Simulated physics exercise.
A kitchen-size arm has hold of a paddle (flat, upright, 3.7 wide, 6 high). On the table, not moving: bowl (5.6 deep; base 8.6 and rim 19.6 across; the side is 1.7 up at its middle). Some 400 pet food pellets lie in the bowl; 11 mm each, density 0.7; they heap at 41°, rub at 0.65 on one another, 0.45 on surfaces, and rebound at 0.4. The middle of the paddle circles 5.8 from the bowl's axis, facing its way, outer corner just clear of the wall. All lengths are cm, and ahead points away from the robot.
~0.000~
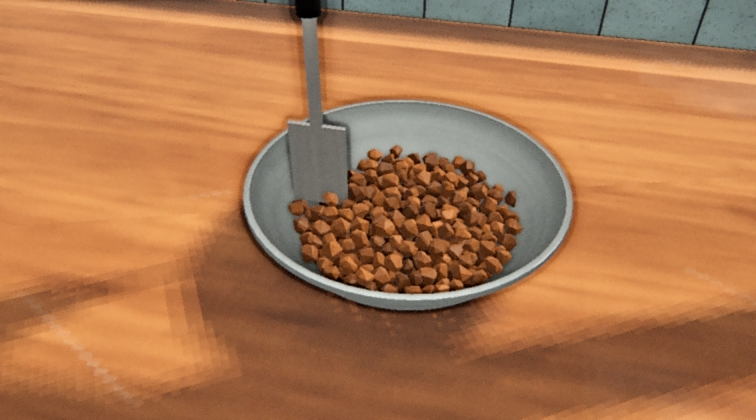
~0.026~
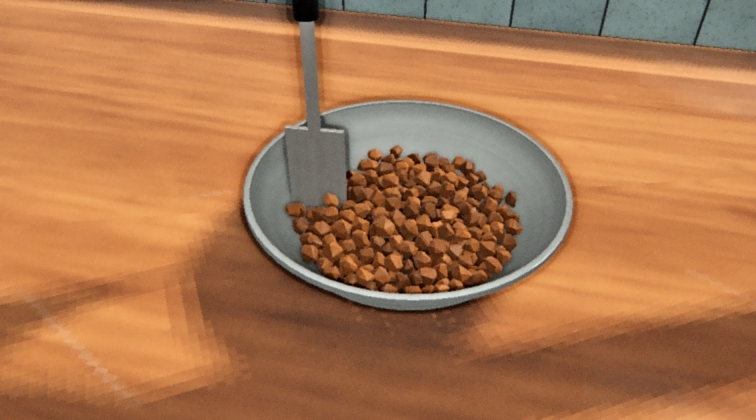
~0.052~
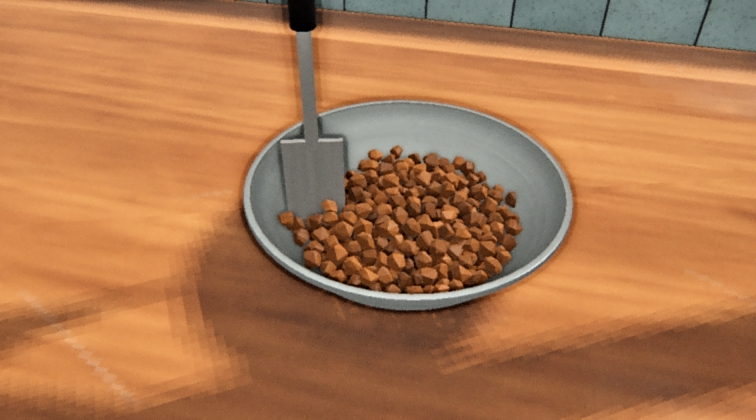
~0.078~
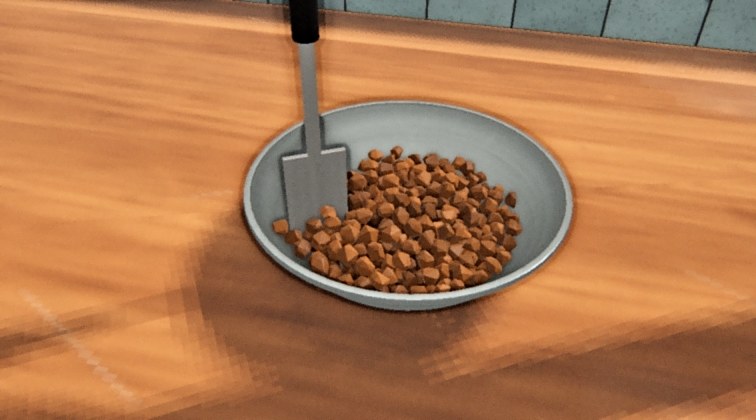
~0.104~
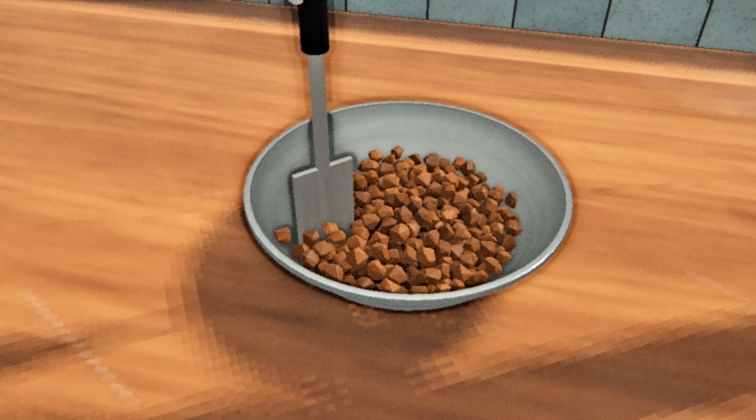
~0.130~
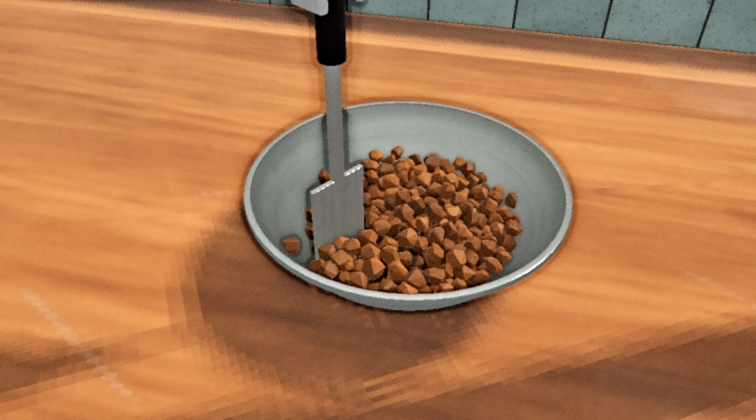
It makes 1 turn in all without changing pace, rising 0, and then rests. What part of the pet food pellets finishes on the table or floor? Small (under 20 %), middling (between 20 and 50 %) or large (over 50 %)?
Answer: Small; under 20 % of the pet food pellets finish on the table or floor.
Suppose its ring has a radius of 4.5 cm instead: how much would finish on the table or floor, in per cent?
It would be near 15 per cent.
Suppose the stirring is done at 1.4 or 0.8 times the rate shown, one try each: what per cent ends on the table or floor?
About 20 and 15 per cent.
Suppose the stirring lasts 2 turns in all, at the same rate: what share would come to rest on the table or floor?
It would be near 30 per cent.
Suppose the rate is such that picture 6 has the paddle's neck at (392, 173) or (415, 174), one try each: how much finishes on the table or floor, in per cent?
Some 25 and 30 per cent.
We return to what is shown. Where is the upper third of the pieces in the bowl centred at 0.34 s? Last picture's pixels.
At about (471, 198).
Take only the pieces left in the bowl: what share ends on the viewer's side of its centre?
Some 65 per cent.
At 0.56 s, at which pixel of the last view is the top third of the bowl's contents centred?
At about (357, 154).
By 0.34 s, 175° round, highest piece 7 above the table; 387 in the bowl, 6 on the table or floor, 3 in flight or on the tool.
By 0.56 s, 291° round, highest piece 8 above the table; 373 in the bowl, 19 on the table or floor, 4 in flight or on the tool.
By 0.87 s, 0° round, highest piece 6 above the table; 350 in the bowl, 44 on the table or floor, 2 in flight or on the tool.
By 1.57 s, 0° round, highest piece 6 above the table; 350 in the bowl, 46 on the table or floor.
Final count, 350 in the bowl, 46 on the table or floor. That is 12 % on the table or floor.
